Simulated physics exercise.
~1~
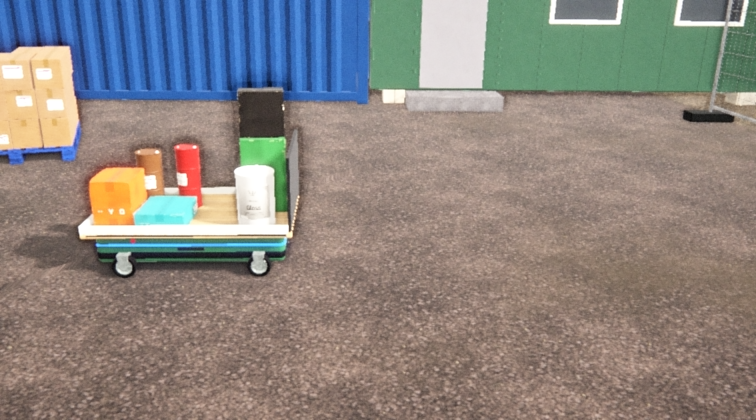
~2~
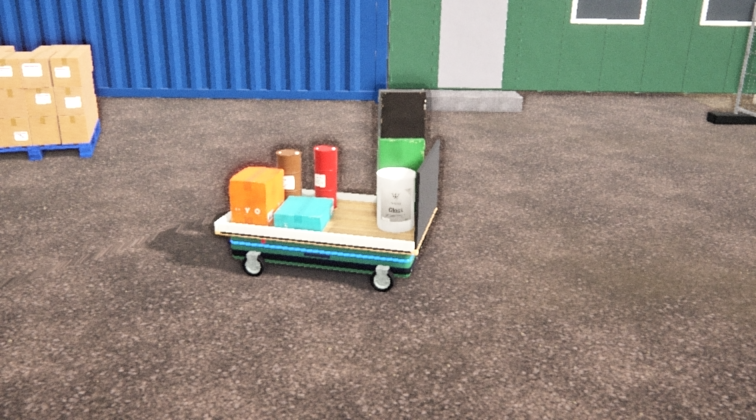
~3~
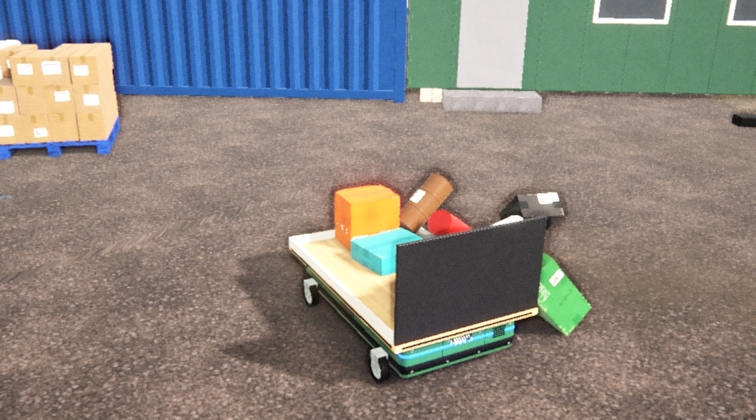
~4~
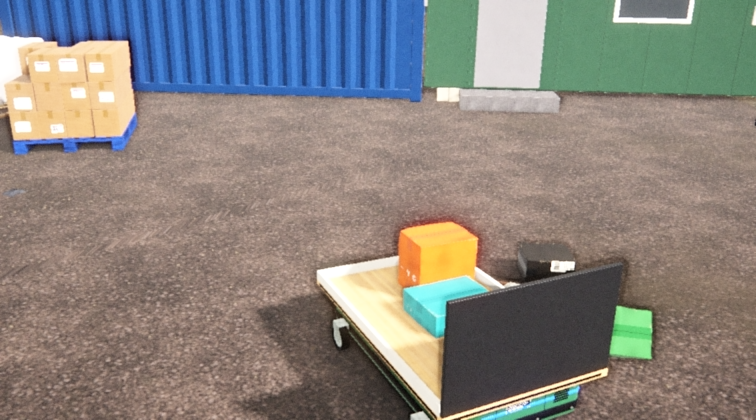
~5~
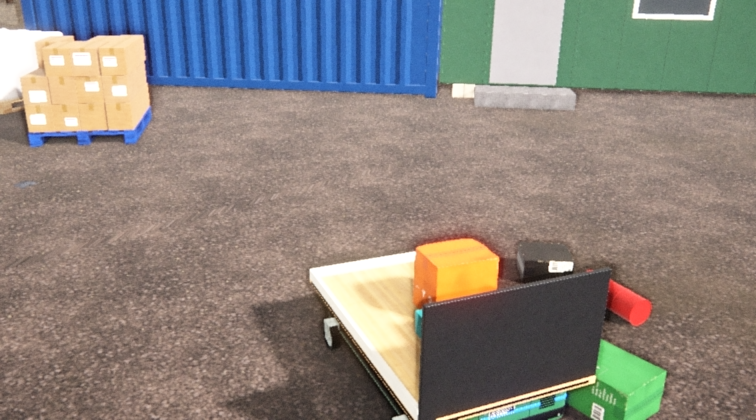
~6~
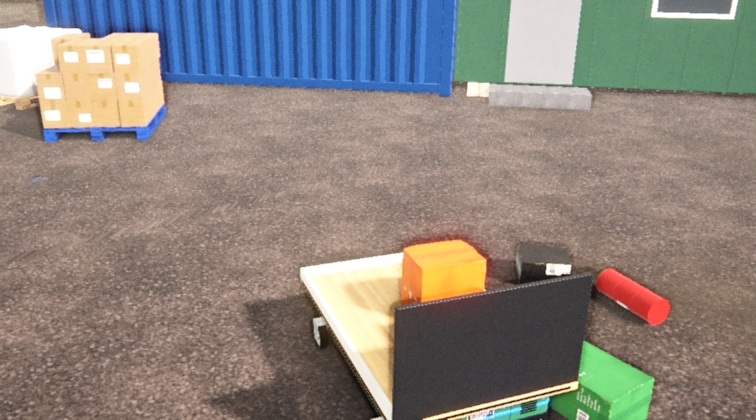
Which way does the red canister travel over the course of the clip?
The red canister travels to the right, ending up on its side on the ground beyond the cart.
A loaded cart rolls right and turns toward the viewer, spilling several items before stopping.
